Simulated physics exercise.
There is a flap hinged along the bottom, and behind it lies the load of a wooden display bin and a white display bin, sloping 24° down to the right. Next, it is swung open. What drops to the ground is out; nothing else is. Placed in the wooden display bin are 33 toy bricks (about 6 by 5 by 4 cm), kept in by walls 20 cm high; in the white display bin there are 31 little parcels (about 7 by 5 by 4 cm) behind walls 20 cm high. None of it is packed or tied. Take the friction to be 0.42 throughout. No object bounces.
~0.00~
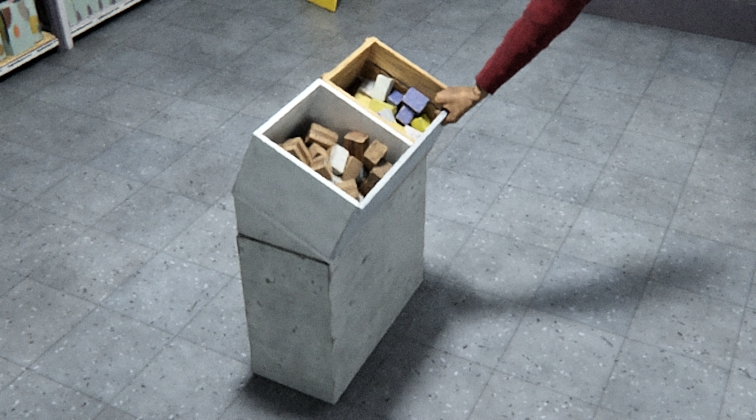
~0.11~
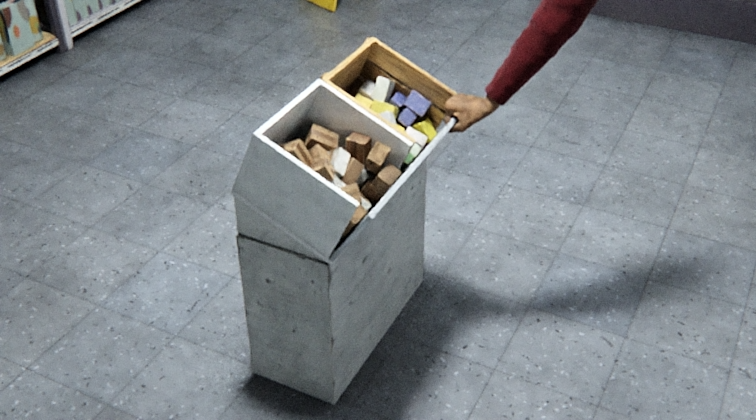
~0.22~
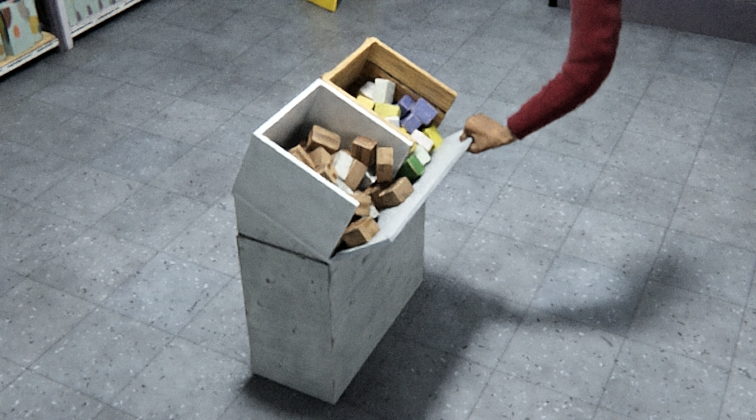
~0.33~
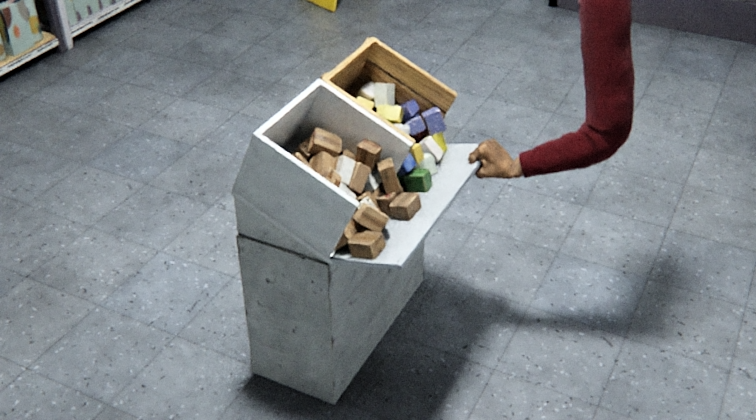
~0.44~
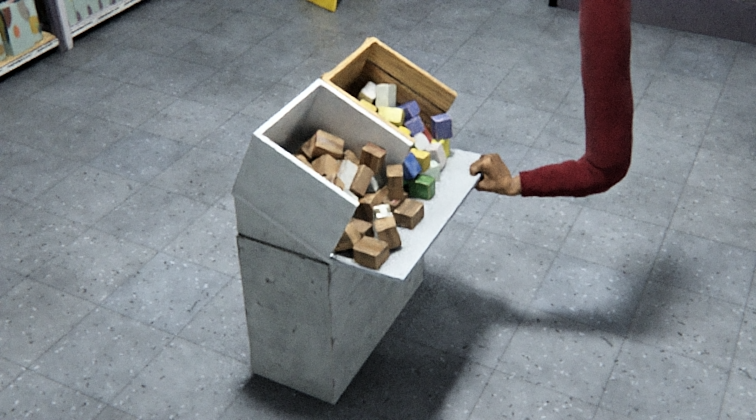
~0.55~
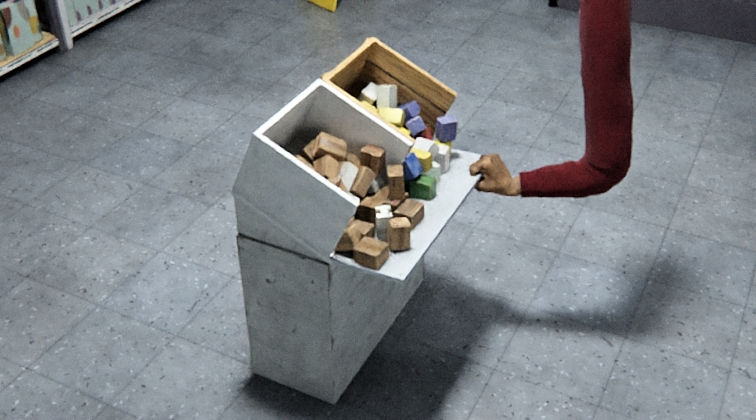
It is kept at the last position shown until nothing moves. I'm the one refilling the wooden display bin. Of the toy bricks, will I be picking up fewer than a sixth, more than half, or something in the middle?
Less than one sixth gone.
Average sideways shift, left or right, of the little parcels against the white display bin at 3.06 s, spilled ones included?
Rightwards, roughly 6 cm.
After 0.95 s, 0 of 33 out of the wooden display bin and 0 of 31 out of the white display bin.
After 1.46 s, 0 of 33 out of the wooden display bin and 0 of 31 out of the white display bin.
After 2.16 s, 0 of 33 out of the wooden display bin and 0 of 31 out of the white display bin.
Final count (at 3.06 s), 0 of 33 out of the wooden display bin and 0 of 31 out of the white display bin. Asked share, 0 of 33, 0 per cent.
